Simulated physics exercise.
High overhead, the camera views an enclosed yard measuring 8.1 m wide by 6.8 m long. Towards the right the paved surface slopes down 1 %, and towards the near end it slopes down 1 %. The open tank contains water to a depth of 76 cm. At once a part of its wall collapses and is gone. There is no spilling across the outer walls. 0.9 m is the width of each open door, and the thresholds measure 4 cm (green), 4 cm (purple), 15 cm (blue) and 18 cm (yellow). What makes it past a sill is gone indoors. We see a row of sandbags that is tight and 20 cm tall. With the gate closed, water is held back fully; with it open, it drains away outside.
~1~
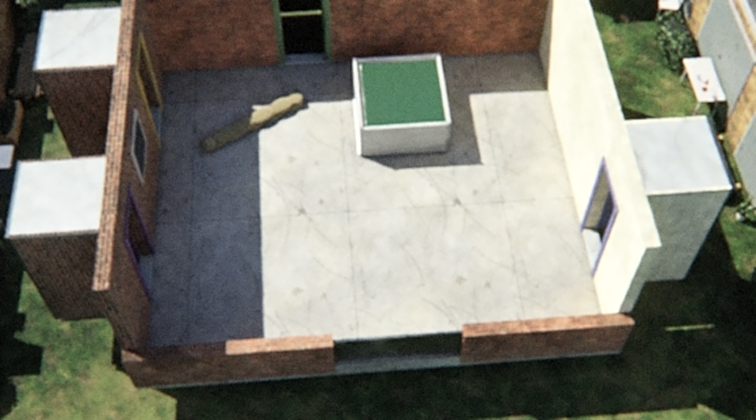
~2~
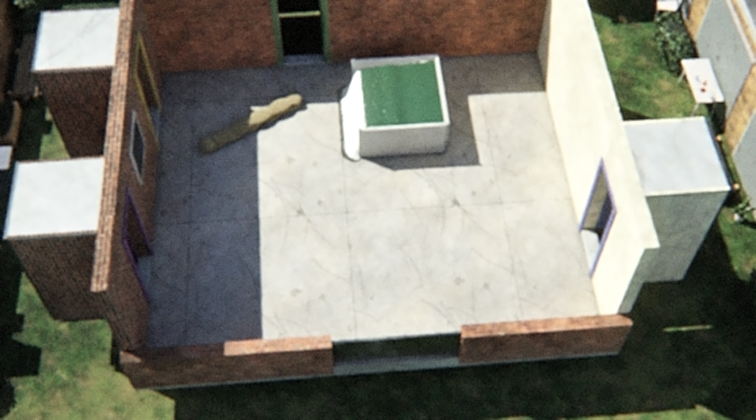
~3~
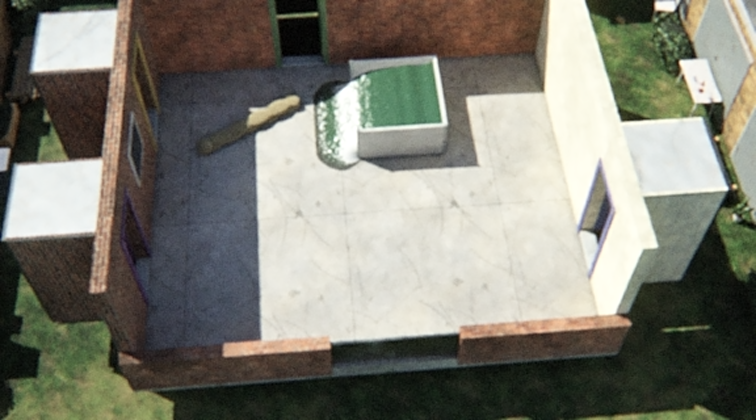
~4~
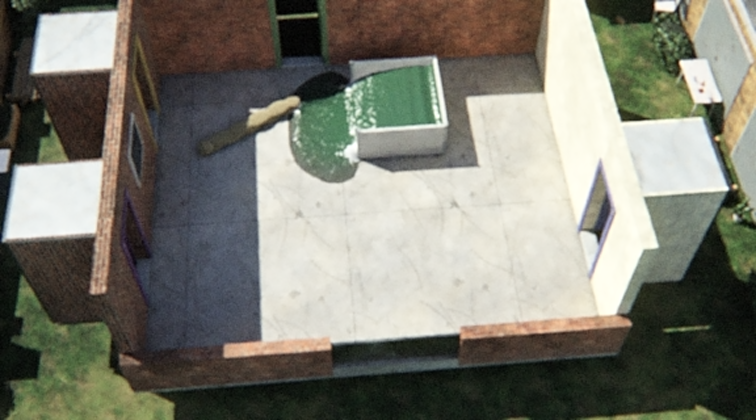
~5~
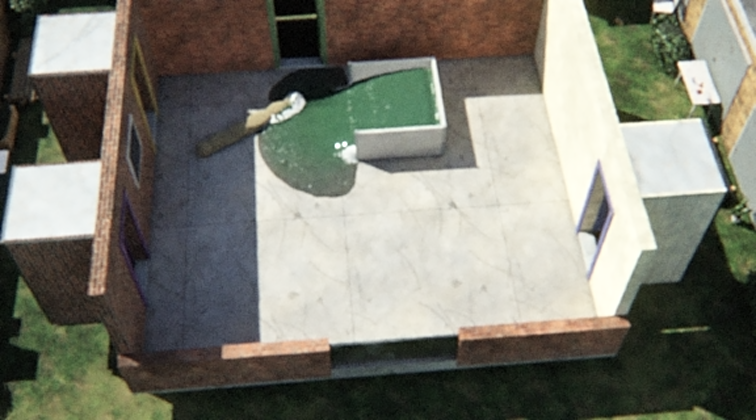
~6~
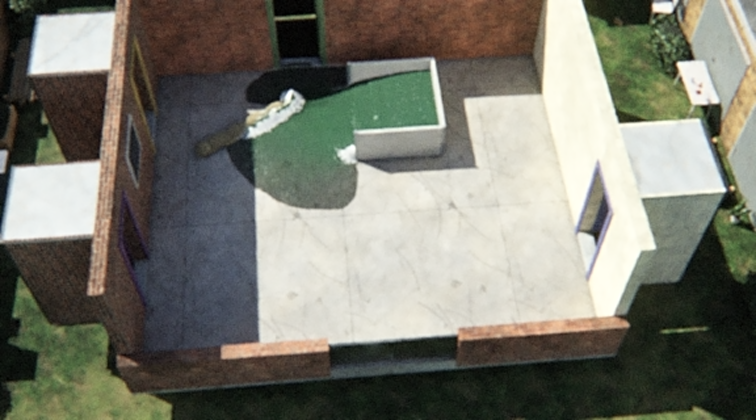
Green water poured out of the left side of an open tank in a brick-walled yard, spreading across the pale paved floor in a widening pool and washing around a log lying nearby.
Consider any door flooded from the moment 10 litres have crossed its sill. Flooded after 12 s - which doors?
As I see it, the green door lets in more than the limit; the purple door lets in more than the limit; the blue door lets in less than the limit; the yellow door lets in less than the limit.
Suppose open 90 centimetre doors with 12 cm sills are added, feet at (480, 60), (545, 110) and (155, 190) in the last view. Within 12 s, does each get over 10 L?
In that order: Short of it, short of it, beyond it.
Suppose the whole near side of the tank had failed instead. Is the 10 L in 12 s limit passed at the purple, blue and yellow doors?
Purple exceeds; blue falls short; yellow falls short.
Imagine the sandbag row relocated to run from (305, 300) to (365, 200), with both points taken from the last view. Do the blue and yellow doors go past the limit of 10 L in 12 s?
Result: Blue door inside the limit; yellow door beyond the limit.
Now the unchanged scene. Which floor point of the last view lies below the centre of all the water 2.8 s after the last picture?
Centre: Approx. (247, 190) px.
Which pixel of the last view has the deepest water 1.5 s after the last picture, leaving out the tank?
Around (151, 223).
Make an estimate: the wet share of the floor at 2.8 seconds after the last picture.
Wet share: Near 40 percent.
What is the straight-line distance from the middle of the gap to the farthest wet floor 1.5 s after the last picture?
I'd say around 6.4 m from the gap.
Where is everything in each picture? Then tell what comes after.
The first picture shows still water, 76 cm deep, in the open tank at (401, 93).
In the second picture, the front is at (357, 159), 1.0 m from the gap at (358, 112); 0.4 m2 of floor is under water; 76 cm left at the back of the open tank.
In the third picture, water pours out at (357, 115) and has run 1.2 m, to (338, 166); typically 13 cm deep outside, 75 cm at the open tank's back.
In the fourth picture, the front is at (314, 174), 1.5 m from the gap at (357, 117); 2.9 m2 of floor is under water; 68 cm left at the back of the open tank.
In the fifth picture, water pours out at (355, 118) and has run 2.0 m, to (267, 158); typically 9 cm deep outside, 64 cm at the open tank's back.
In the sixth picture, water pours out at (355, 119) and has run 2.5 m, to (233, 151); typically 7 cm deep outside, 63 cm at the open tank's back.
Then, 0.7 s after the last picture water covers 25 % of the floor and is deepest (34 cm) near (280, 120); green door 9 cm at the sill, 13 L in, purple door not reached, blue door not reached, yellow door not reached.
Then, 1.5 s after the last picture water covers 35 % of the floor and is deepest (32 cm) near (151, 223); green door 10 cm at the sill, 51 L in, purple door 11 cm at the sill, 0 L in, blue door not reached, yellow door 15 cm at the sill, 0 L in.
Then, 2.8 s after the last picture water covers 40 % of the floor and is deepest (34 cm) near (153, 370); green door 10 cm at the sill, 104 L in, purple door 11 cm at the sill, 41 L in, blue door not reached, yellow door 12 cm at the sill, 2 L in.
Then, 6.3 s after the last picture water covers 70 % of the floor and is deepest (16 cm) near (593, 337); green door 6 cm at the sill, 150 L in, purple door 7 cm at the sill, 74 L in, blue door 4 cm at the sill, 0 L in, yellow door 4 cm at the sill, 3 L in.
Then, 11.3 s after the last picture water covers 85 % of the floor and is deepest (14 cm) near (593, 337); green door 1 cm at the sill, 153 L in, purple door 2 cm at the sill, 83 L in, blue door 10 cm at the sill, 0 L in, yellow door 1 cm at the sill, 3 L in.
